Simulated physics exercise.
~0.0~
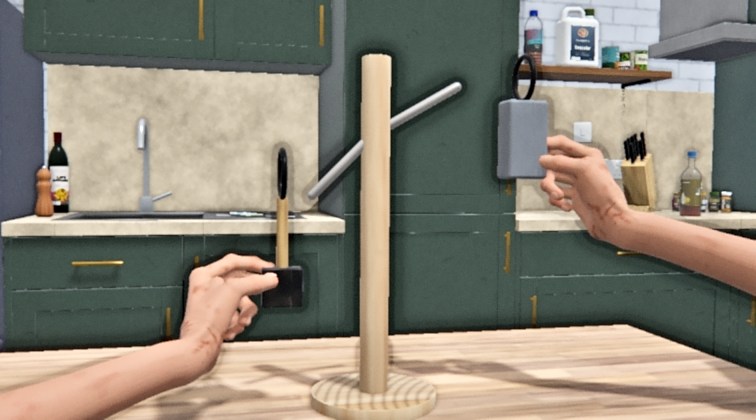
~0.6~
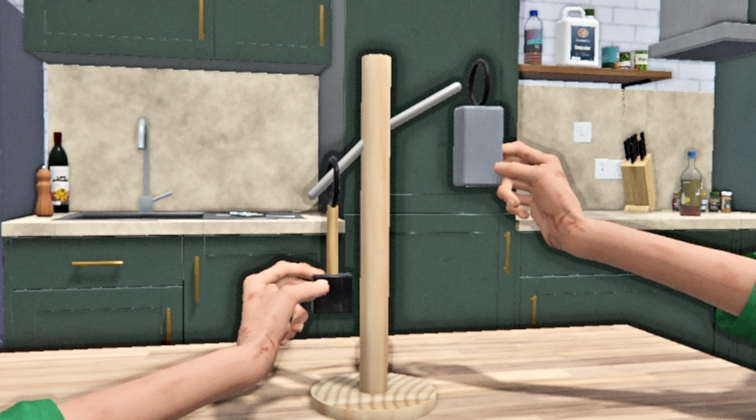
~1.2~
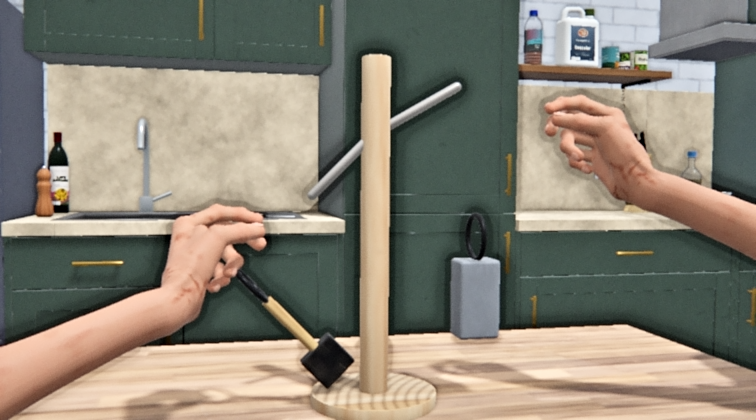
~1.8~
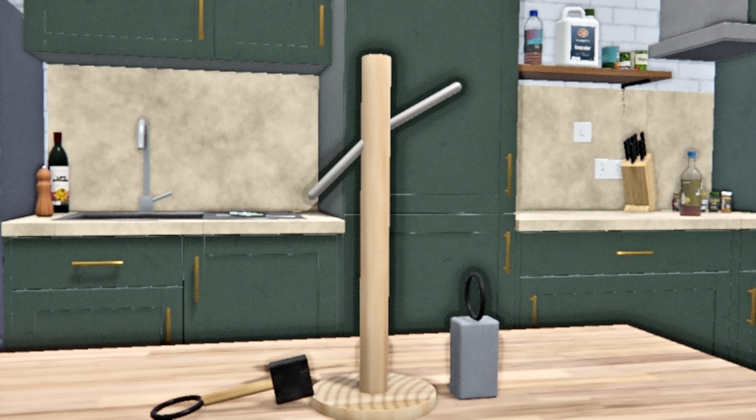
In a kitchen with dark green cabinets, seen from the front across a pale wooden tabletop, a wooden post stands on a round base with a slanted metal bar near its top. A left hand holds a black-headed brush with a wooden handle low beside the post, while a right hand holds a grey pouch up at the right, each with a black ring. Both hands move their items inward toward the bar. Then the hands let go, and the pouch drops while the brush tips downward. Finally, the brush lies left of the base and the pouch stands upright on its right.
